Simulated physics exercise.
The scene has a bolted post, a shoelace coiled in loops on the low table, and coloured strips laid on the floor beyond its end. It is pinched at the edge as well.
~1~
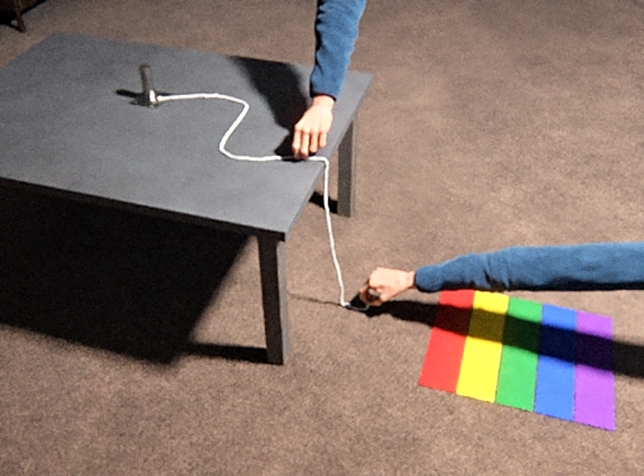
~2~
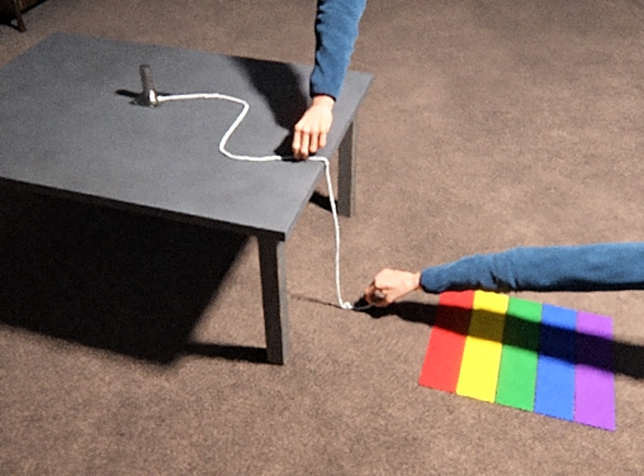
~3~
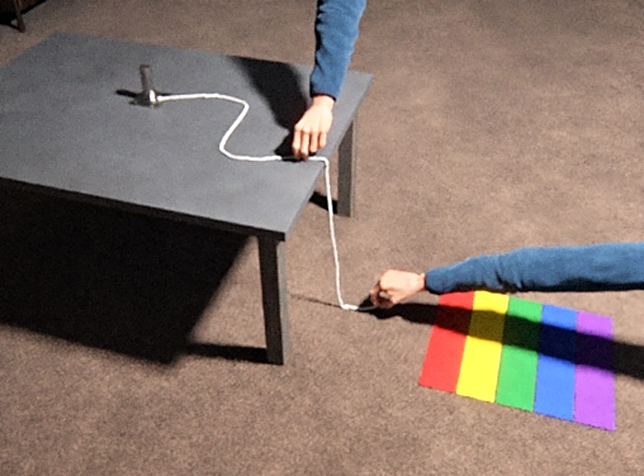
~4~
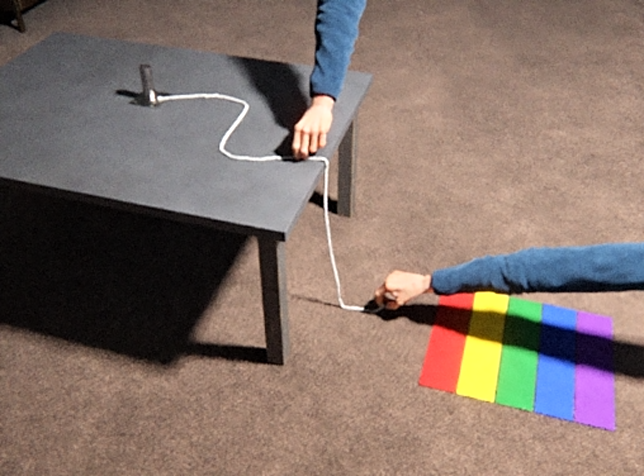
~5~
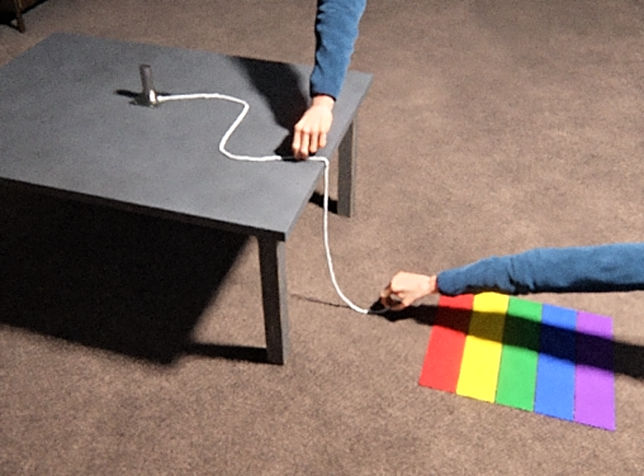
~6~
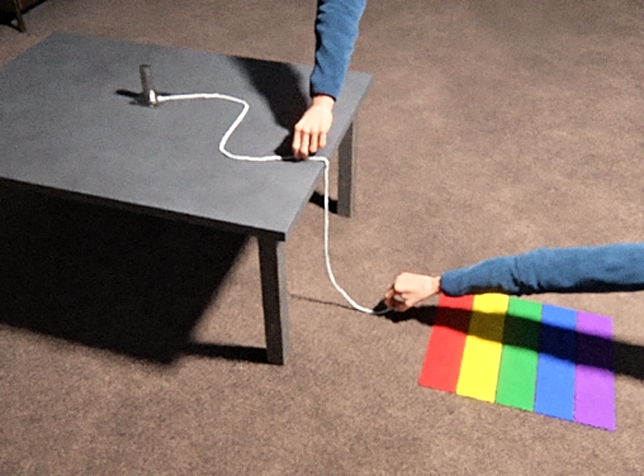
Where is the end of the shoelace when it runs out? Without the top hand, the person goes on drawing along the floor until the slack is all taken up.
Above the purple strip.
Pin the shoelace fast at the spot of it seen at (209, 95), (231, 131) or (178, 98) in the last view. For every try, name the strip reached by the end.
First try purple, second green, third purple.
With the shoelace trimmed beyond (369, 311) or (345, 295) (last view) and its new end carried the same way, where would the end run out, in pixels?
In turn, around (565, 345) and around (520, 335).
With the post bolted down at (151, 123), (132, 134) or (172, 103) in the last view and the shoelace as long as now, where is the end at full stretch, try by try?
Close to (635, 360), (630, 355) and (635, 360) in that order.
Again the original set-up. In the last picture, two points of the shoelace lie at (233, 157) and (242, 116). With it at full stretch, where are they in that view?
About (342, 155), and the other about (267, 129).
A little later, end near (547, 340); over blue.
Next, end near (583, 348); over purple.
When it is tight, end near (605, 352); over purple. The end stops over the purple strip.
